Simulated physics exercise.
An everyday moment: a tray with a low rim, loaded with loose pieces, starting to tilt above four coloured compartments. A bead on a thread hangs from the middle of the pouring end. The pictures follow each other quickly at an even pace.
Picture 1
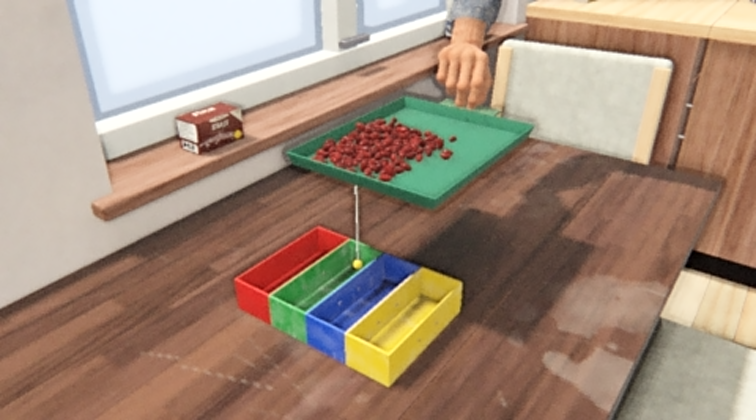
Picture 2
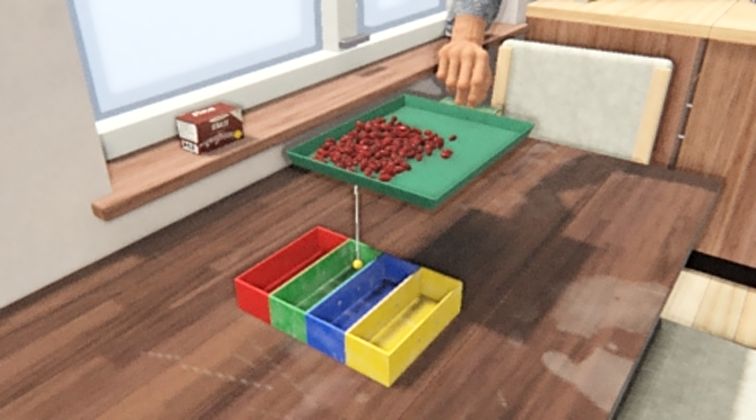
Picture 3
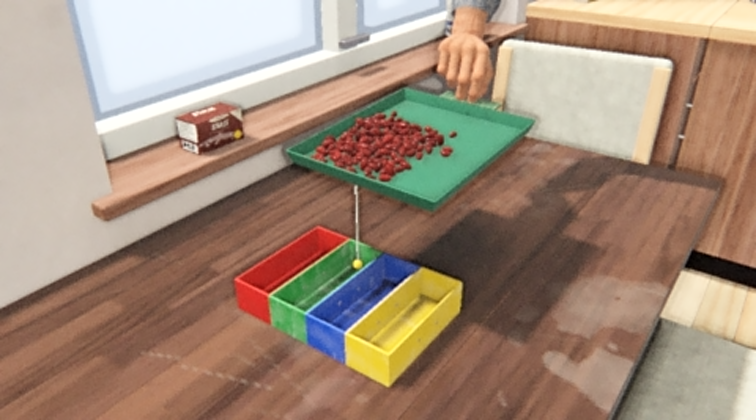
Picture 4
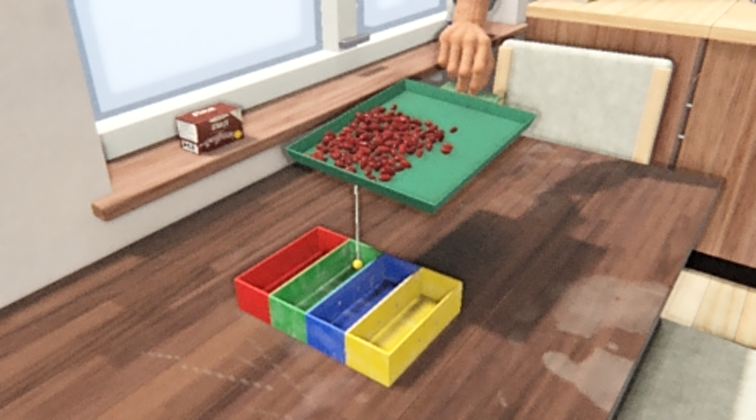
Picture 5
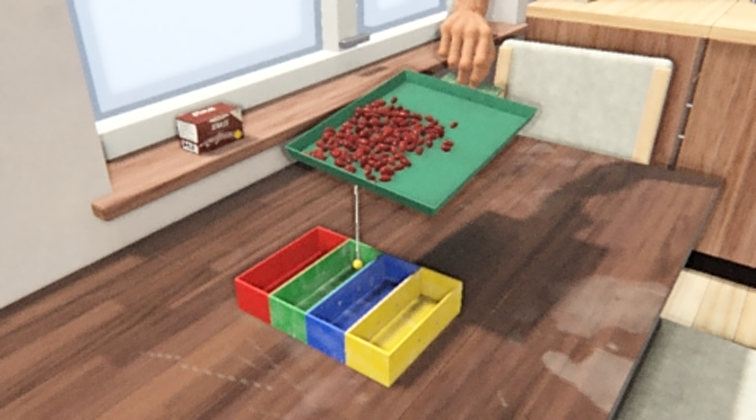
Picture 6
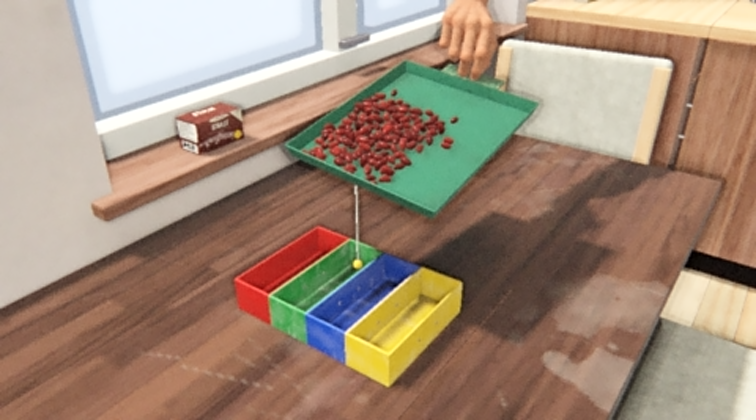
A hand gradually tilts a green tray of red beans above four coloured compartments.
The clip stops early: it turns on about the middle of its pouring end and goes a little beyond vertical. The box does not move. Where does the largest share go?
The yellow cell gets the most.
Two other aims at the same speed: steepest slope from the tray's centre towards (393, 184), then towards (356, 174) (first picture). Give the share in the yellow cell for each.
Roughly 50 per cent, and 0 per cent.
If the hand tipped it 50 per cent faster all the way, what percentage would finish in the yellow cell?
It comes to 70 per cent or so.
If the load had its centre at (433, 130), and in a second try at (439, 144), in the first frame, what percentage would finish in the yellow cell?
First some 70, then 70 per cent.
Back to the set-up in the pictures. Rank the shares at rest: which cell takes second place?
Next in line is the blue one.
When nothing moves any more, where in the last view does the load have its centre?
At about (406, 326).
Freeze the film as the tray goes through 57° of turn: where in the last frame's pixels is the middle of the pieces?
At about (395, 165).
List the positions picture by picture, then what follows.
In the first frame, corners of the pouring end (293, 152) and (433, 195), level; middle of the load (379, 149), kidney beans; bead on its thread (358, 265); red cell (254, 299); green cell (288, 317); blue cell (326, 336); yellow cell (367, 356).
In the second frame, corners of the pouring end (293, 151) and (433, 196), level; middle of the load (379, 148).
In the third frame, corners of the pouring end (292, 150) and (433, 198), tipped barely, lowest at the right corner; middle of the load (379, 145).
In the fourth frame, corners of the pouring end (292, 148) and (433, 201), tipped a little, lowest at the right corner; middle of the load (385, 139).
In the fifth frame, corners of the pouring end (292, 146) and (433, 204), tipped a little, lowest at the right corner; middle of the load (385, 135).
In the sixth frame, corners of the pouring end (291, 144) and (433, 207), tipped a little, lowest at the right corner; middle of the load (385, 131); red cell (254, 299); green cell (288, 317); blue cell (326, 336); yellow cell (367, 356).
Just after the last frame, tray tipped steeply; almost all on the tray; just a few in the yellow cell; just a few falling or outside the box.
A moment on, tray tipped right over; roughly a third on the tray; roughly a quarter in the yellow cell; about a tenth in the blue cell; roughly a quarter falling or outside the box.
Further on, tray tipped past a quarter turn; the larger part in the yellow cell; roughly a quarter in the blue cell; about a tenth falling or outside the box.
When it is over, tray tipped past a quarter turn; the larger part in the yellow cell; roughly a quarter in the blue cell; not one in the green cell; not one in the red cell; about a tenth outside the box.
